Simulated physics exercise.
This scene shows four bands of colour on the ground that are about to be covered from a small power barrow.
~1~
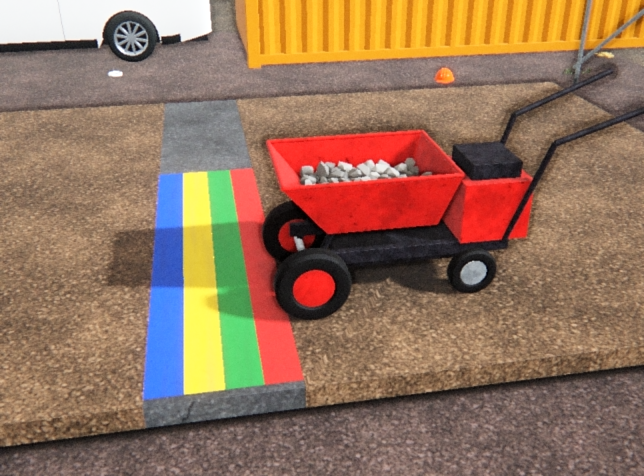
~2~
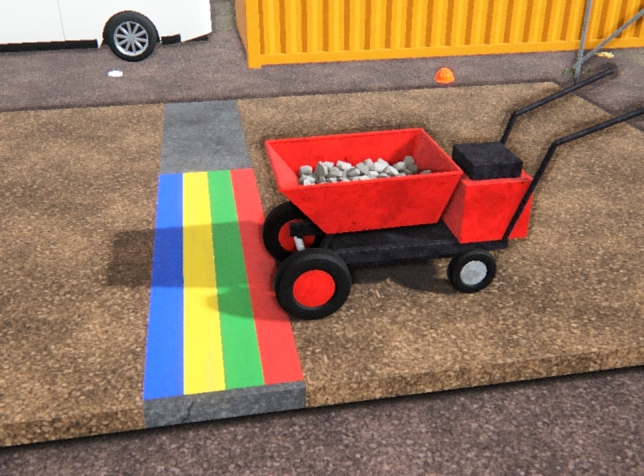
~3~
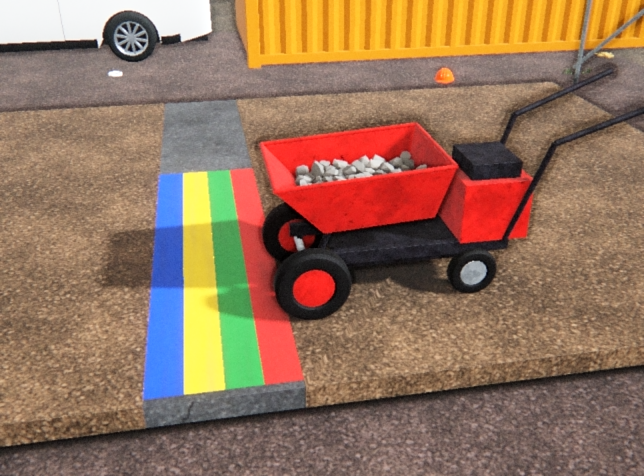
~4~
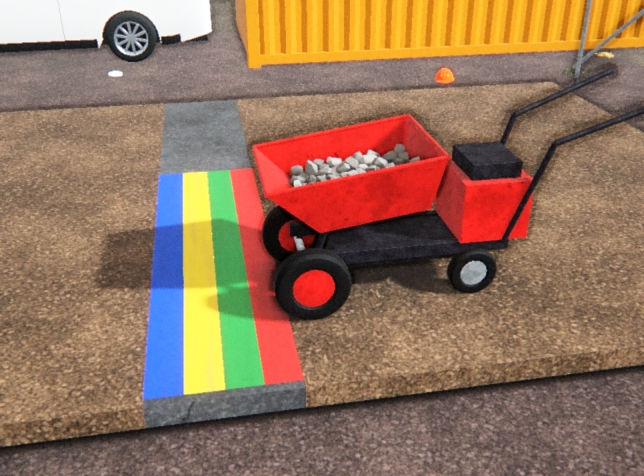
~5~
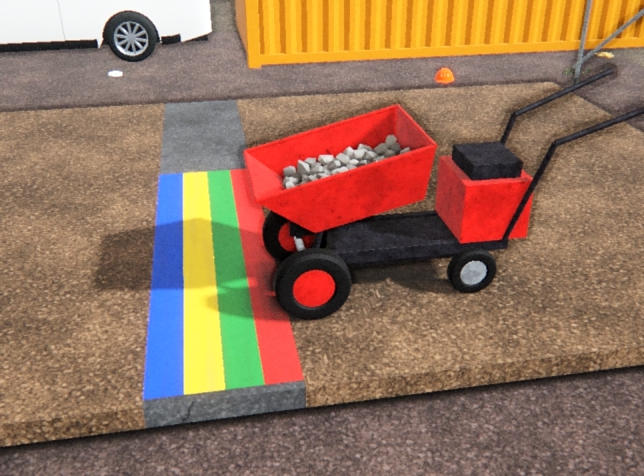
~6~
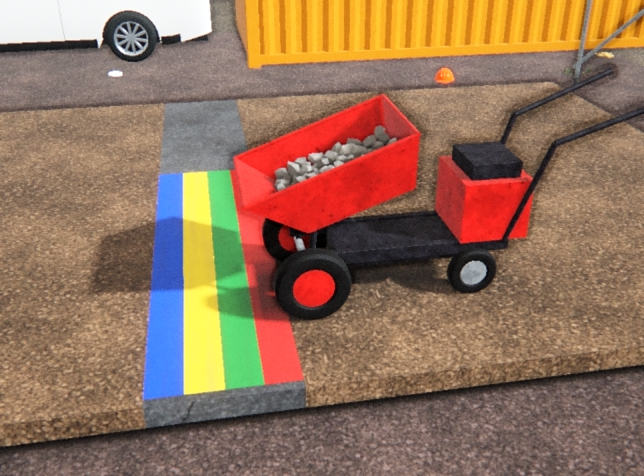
The red skip of stones on a small barrow tilts gradually left beside coloured strips.
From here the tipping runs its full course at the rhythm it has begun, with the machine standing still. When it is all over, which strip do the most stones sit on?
On the blue strip.
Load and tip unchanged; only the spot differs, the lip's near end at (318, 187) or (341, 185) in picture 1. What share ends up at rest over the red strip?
In order: 0 % and 10 %.
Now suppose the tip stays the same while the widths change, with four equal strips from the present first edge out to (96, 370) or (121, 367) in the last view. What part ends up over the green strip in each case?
The first comes to 10 per cent and the second to 0 per cent.
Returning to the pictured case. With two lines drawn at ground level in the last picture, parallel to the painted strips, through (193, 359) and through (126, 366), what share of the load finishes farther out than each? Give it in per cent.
I reckon some 80 per cent and some 30 per cent.
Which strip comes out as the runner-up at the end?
Runner-up - that yellow strip.
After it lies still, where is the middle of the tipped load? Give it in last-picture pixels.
Last view, centre at rest - approx. (159, 297).
Soon, skip tipped steeply; all in the skip.
A while on, skip tipped right over; most in the skip; a stray few over the yellow strip; a small part over the blue strip; a stray few falling; a stray few off the paint.
Towards the end, skip tipped right over; a small part in the skip; about a quarter over the yellow strip; about a third over the blue strip; about a third off the paint.
Finally, skip tipped right over; none over the red strip; a small part over the green strip; about a quarter over the yellow strip; about a third over the blue strip; about a third off the paint.
